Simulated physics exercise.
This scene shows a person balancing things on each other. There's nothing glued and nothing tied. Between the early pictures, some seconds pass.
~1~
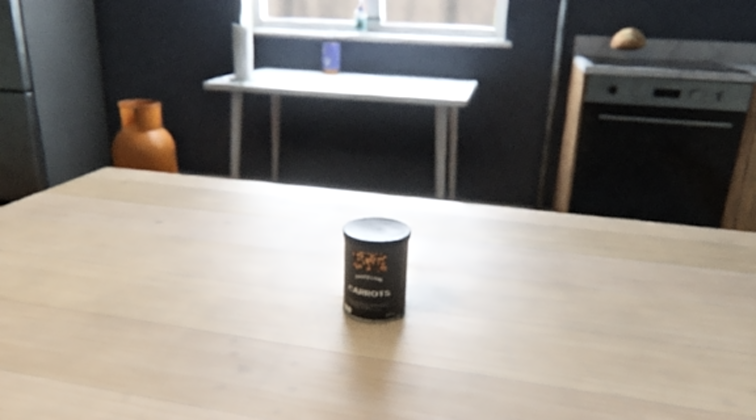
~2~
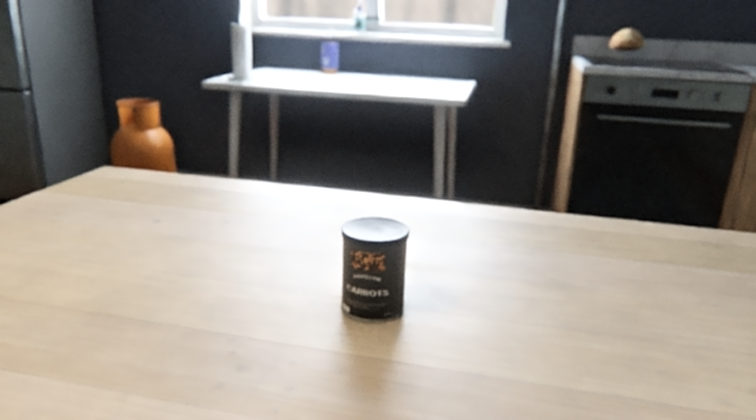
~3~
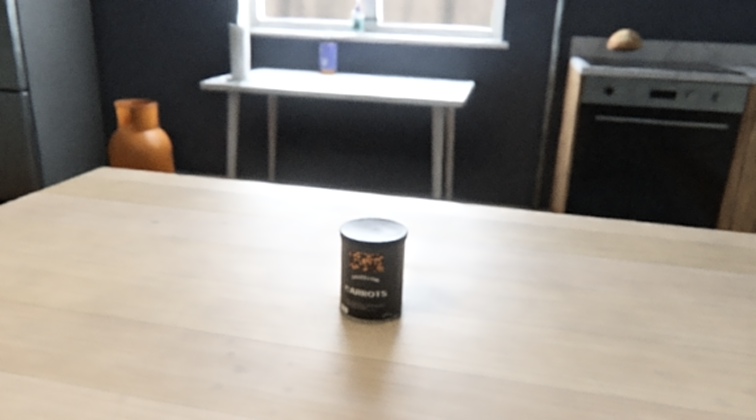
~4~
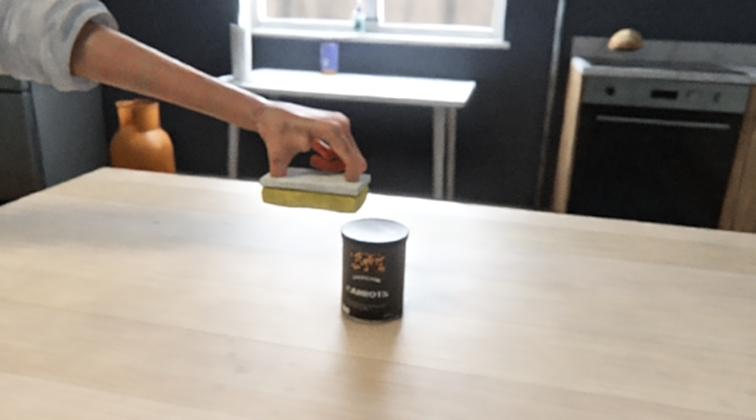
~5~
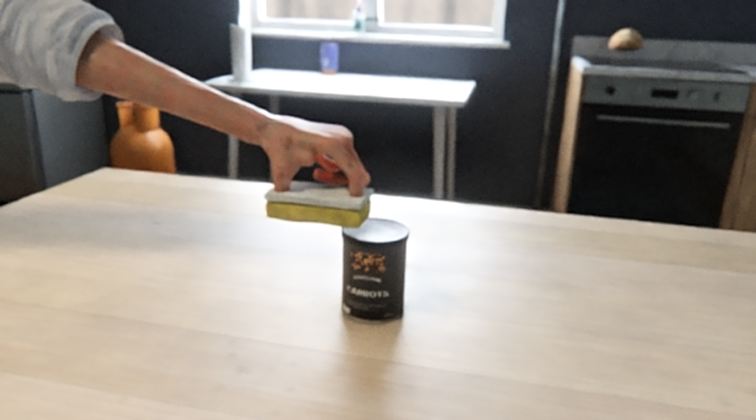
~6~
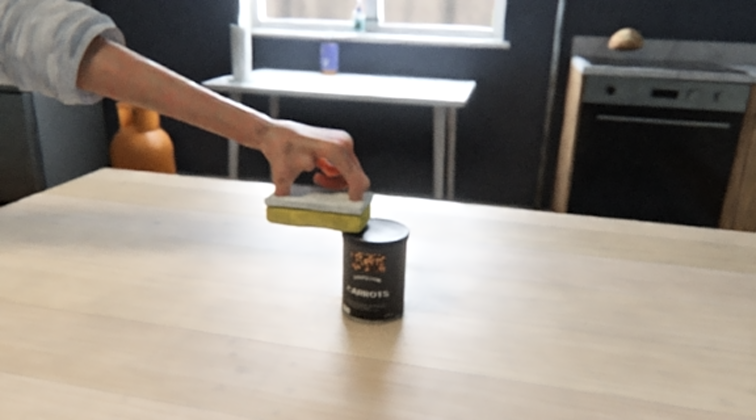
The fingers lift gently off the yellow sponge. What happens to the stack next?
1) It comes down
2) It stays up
Option 1: It comes down.
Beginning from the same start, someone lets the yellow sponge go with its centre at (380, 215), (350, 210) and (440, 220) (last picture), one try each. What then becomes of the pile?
Result per try: First still standing, second still standing, third toppled.
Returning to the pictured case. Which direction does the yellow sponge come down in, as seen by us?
It goes leftward.
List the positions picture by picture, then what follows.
In the first picture, the last thing is not in view yet; black pot (376, 269).
In the second picture, the last thing is not in view yet; black pot (374, 269).
In the third picture, the last thing is not in view yet; black pot (372, 270).
In the fourth picture, on its way; yellow sponge (316, 190); black pot (374, 270).
In the fifth picture, set down, still held; yellow sponge (320, 204); black pot (374, 270).
In the sixth picture, set down, still held; yellow sponge (320, 208); black pot (374, 270).
Then, 0.20 s past the last view, yellow sponge now fallen.
Then, 0.40 s past the last view, things are still on the move.
Then, 0.50 s past the last view, as before.
Then, 1.90 s past the last view, nothing new.
Finally, fallen, yellow sponge; black pot still in place. Final places as the last picture's camera would see them, yellow sponge near (245, 276). The pile loses its balance.
